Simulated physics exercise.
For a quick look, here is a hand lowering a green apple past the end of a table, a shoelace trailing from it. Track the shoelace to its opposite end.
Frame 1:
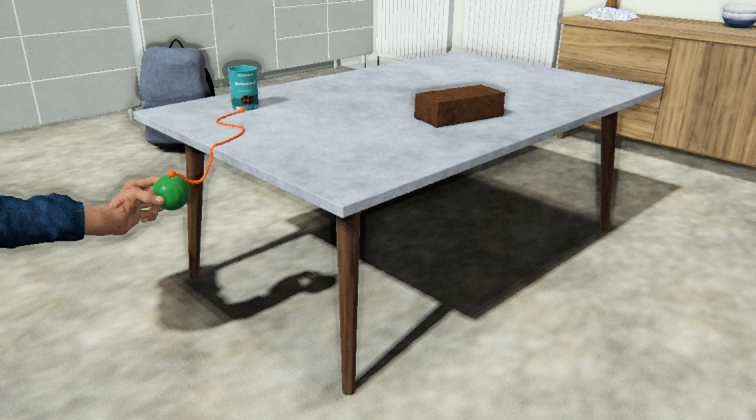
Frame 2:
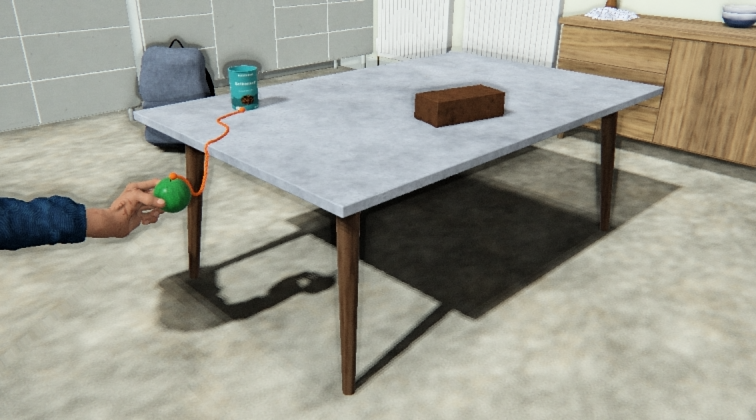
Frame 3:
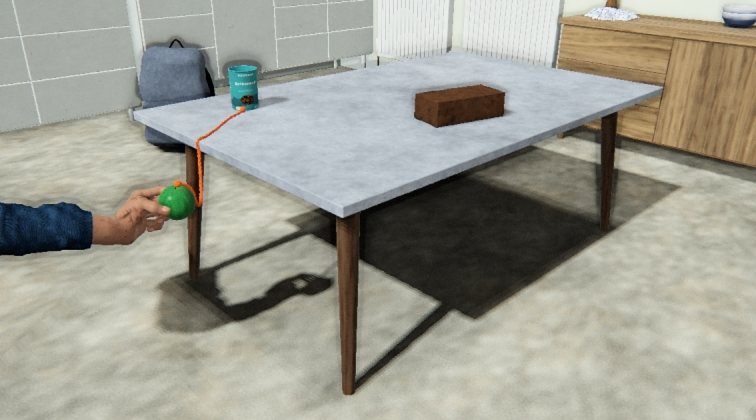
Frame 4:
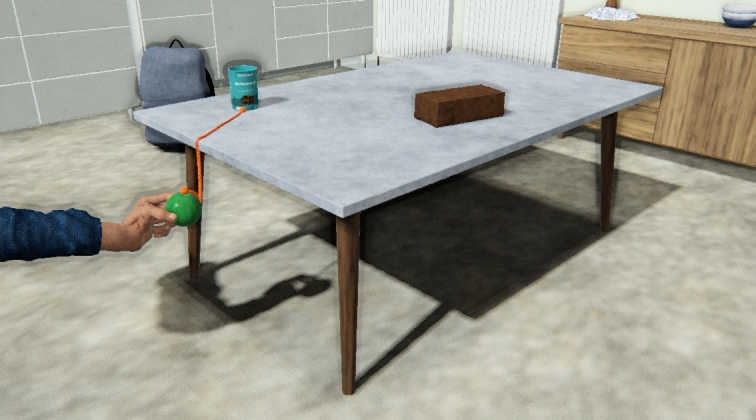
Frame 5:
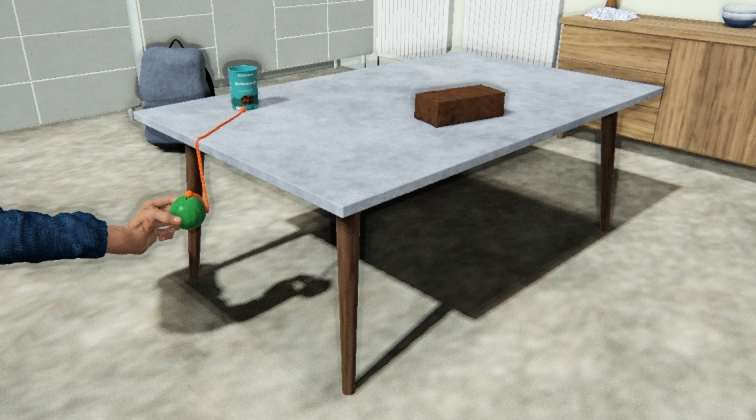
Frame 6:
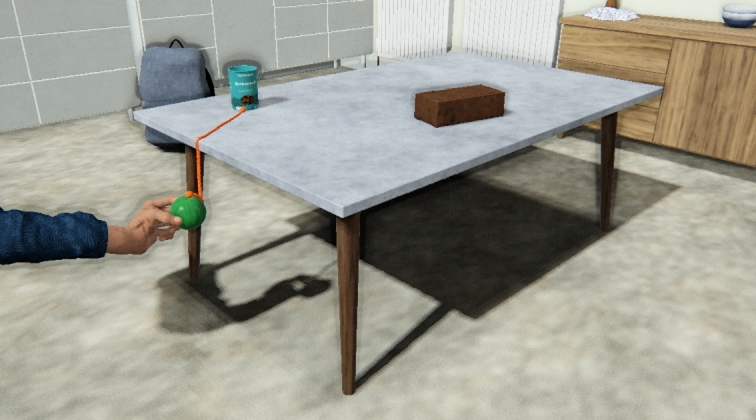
A hand lowering a green apple beside a grey table, straightening the orange shoelace tied to a turquoise cup near a brick.
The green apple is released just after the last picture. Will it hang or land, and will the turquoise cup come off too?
The green apple goes all the way down; the turquoise cup is yanked off.
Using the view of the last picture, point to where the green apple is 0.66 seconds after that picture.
Around (207, 328).
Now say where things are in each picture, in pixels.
In the first frame, green apple (171, 192); brick (461, 92); turquoise cup (242, 68).
In the second frame, green apple (173, 195).
In the third frame, green apple (177, 202).
In the fourth frame, green apple (183, 209); shoelace through (223, 124) (198, 145).
In the fifth frame, green apple (188, 212); shoelace through (223, 124) (198, 145).
In the sixth frame, green apple (188, 213); brick (461, 92); turquoise cup (242, 68); shoelace tied to the cup, with little slack.
Then, 0.36 s after the last picture, apple on the floor near (206, 333); brick unmoved; cup tugged along near (184, 110).
Then, 0.66 s after the last picture, apple on the floor near (207, 328); brick unmoved; cup down on the floor.
At rest, apple on the floor near (205, 329); brick unmoved; cup down on the floor. The green apple lands on the floor and the turquoise cup follows it down.
